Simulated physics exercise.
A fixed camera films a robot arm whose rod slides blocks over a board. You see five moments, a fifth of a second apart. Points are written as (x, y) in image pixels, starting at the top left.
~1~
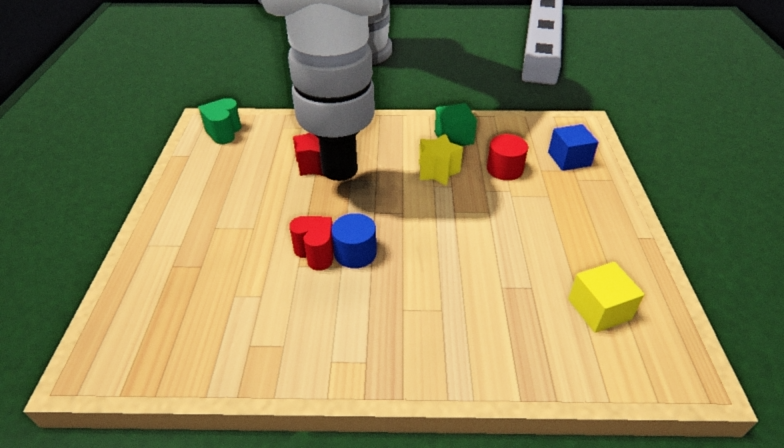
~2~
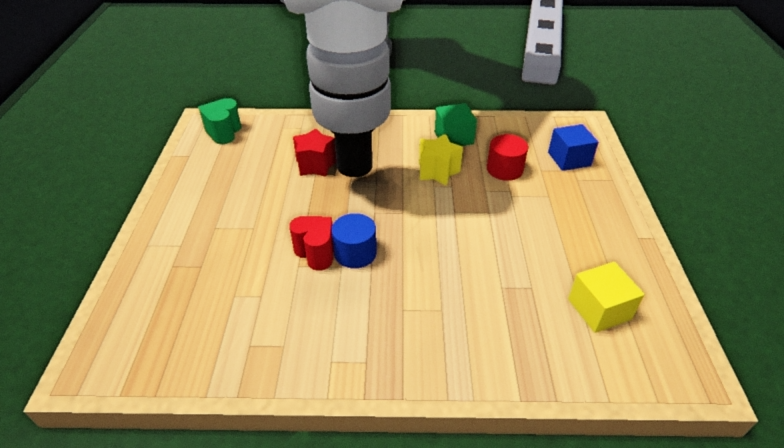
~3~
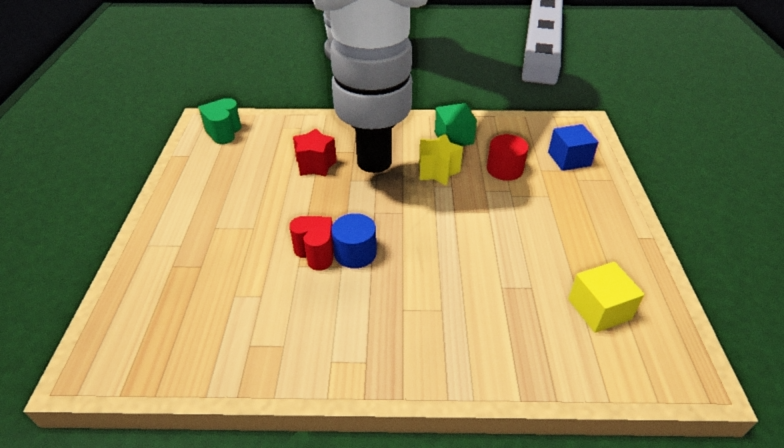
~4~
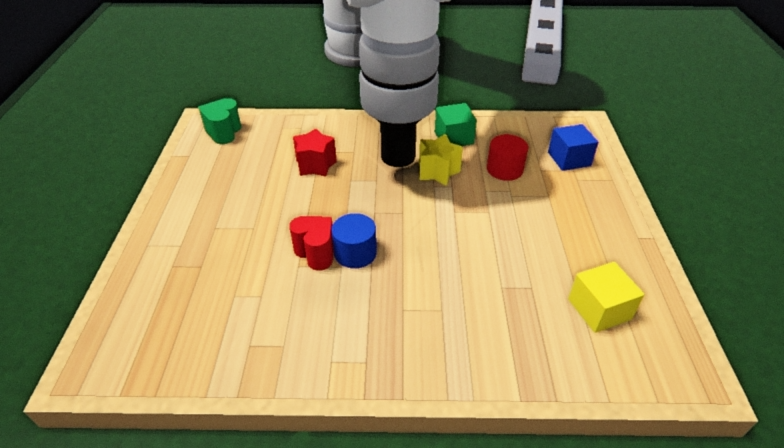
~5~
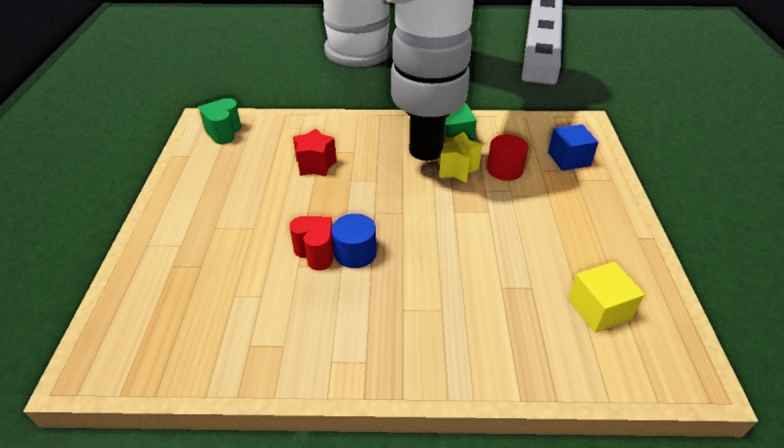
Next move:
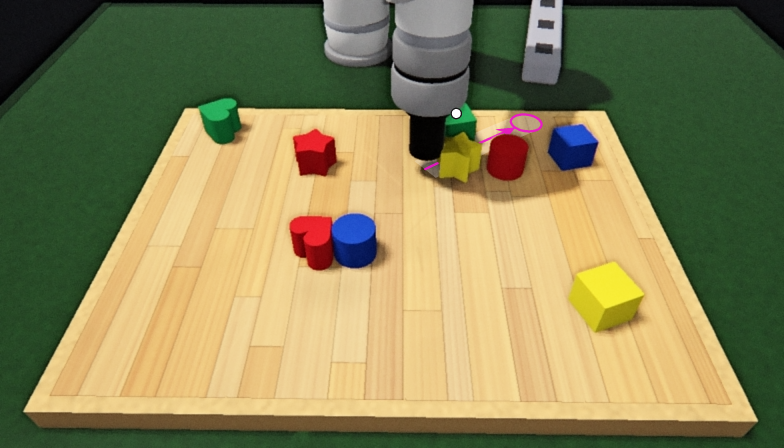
In the video, a robotic arm with a black rod moves right across a wooden board of colored blocks, passing from beside a red star to a yellow star, which it pushes slightly right toward a red cylinder.
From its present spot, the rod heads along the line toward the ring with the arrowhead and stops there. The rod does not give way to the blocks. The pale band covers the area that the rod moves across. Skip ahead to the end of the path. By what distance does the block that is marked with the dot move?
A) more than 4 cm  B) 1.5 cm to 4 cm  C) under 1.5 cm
My pick is B.
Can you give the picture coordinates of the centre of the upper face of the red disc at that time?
The middle of the upper face of the red disc will lie at about (535, 146) in the picture.
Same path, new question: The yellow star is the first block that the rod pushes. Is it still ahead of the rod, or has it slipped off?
I expect it to be beside or behind the rod.
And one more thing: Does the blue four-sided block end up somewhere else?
I believe not.
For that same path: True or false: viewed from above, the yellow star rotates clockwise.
True - the claim holds.
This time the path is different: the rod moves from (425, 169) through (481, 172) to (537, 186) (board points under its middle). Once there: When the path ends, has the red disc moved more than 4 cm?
That would be a yes.
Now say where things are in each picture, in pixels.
The first frame shows lower end of the rod (340, 170), tops of blocks, green four-sided block (456, 113), yellow star (440, 147), red disc (509, 145), blue four-sided block (576, 135).
The second frame shows rod (355, 167), blocks as before.
The third frame shows rod (374, 163), blocks as before.
The fourth frame shows rod (398, 157), blocks as before.
The fifth frame shows rod (426, 151), green four-sided block (456, 113), yellow star (459, 144), red disc (509, 145), blue four-sided block (576, 135).
The drawn path runs from (425, 169) to (526, 123); the dot is on the green four-sided block.
What follows on the original path. One third of the way, rod (463, 134); green four-sided block (458, 109); yellow star (493, 137), turned 35° clockwise; red disc (534, 146).
Two thirds of the way, rod (498, 119); green four-sided block (461, 104), turned 20° anticlockwise; yellow star (501, 136), turned 70° clockwise; red disc (535, 146).
At the end, rod (530, 105); green four-sided block (461, 104), turned 20° anticlockwise; yellow star (501, 136), turned 70° clockwise; red disc (535, 146); blue four-sided block not moved.
